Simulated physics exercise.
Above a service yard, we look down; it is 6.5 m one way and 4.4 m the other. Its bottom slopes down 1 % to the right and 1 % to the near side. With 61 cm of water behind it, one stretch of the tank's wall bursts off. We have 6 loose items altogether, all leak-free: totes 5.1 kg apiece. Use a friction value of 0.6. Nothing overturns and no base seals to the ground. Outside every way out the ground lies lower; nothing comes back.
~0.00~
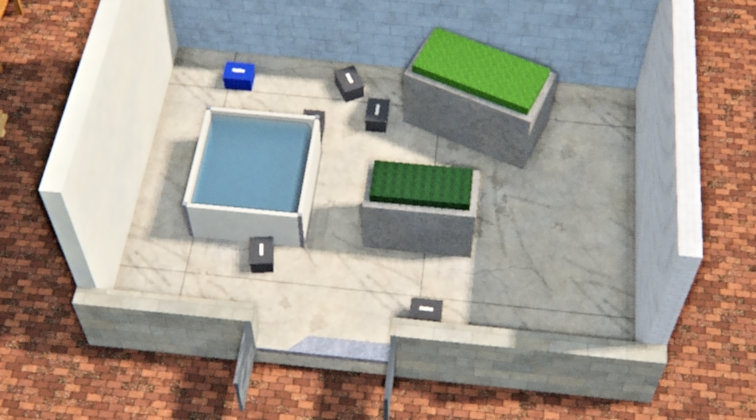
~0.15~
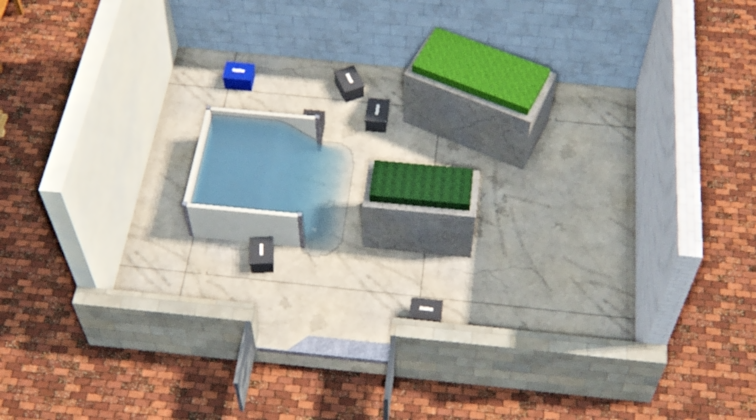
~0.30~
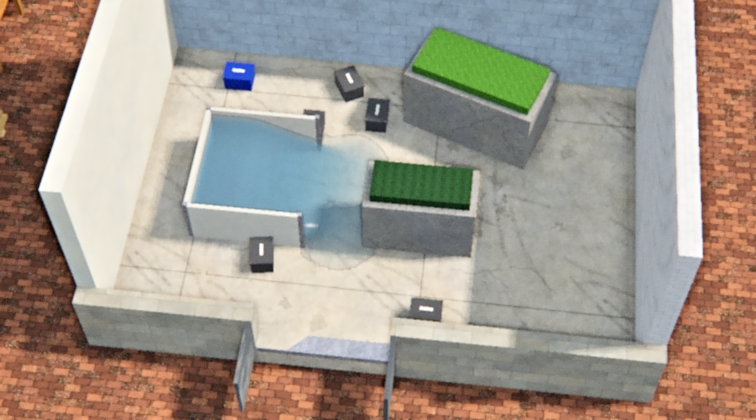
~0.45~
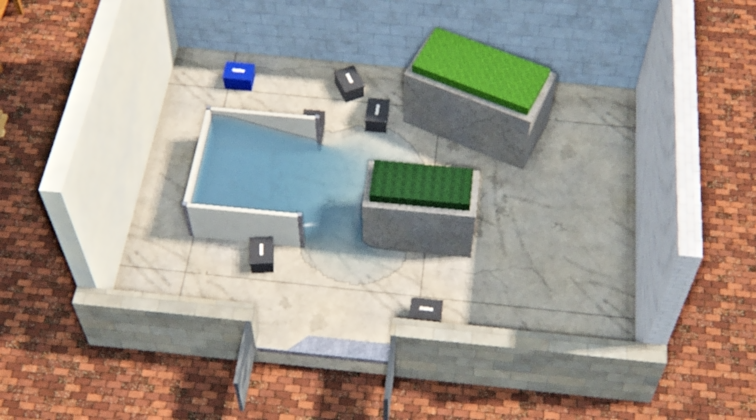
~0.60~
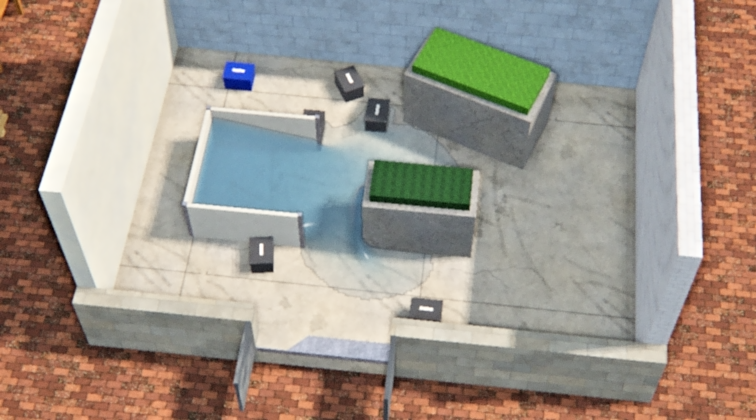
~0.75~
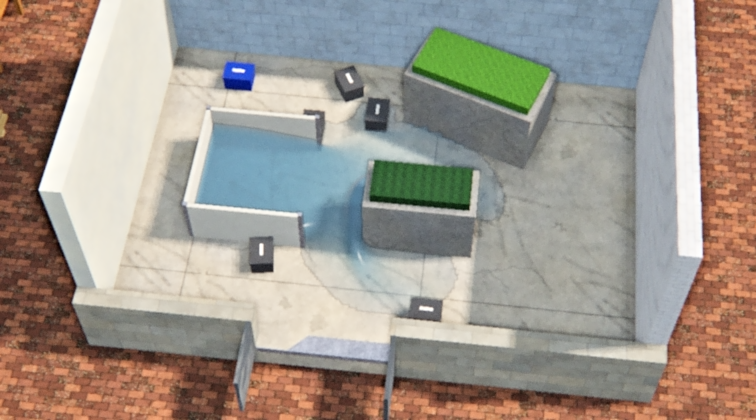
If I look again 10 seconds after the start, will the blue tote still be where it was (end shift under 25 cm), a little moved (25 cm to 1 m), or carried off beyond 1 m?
You'll find it still in place.
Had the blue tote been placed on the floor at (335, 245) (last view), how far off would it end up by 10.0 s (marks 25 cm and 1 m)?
It goes a long way.
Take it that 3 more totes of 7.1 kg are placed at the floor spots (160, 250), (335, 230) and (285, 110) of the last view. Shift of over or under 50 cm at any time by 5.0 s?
In that order: Under, past it, short of it.
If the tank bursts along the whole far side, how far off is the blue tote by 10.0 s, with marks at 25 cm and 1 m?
Note: Blue tote swept well away.
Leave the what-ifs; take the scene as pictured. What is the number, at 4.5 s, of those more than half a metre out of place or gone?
At that moment it comes to 3.
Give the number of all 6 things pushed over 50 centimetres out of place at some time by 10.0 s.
I get 3.
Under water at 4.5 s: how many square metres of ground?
Roughly 21 m2.
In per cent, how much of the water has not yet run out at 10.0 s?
Remaining: Approx. 74 per cent.
After 2.0 s the blue tote is near (238, 71), 0.0 m from its start, aground; 0 of 6 are out; 1 afloat.
After 4.5 s the blue tote is near (238, 71), 0.0 m from its start, aground; 0 of 6 are out; 1 afloat.
After 7.0 s the blue tote is near (238, 71), 0.0 m from its start, aground; 0 of 6 are out; 1 afloat.
After 10.0 s the blue tote is near (238, 71), 0.0 m from its start, aground; 0 of 6 are out; 1 afloat.
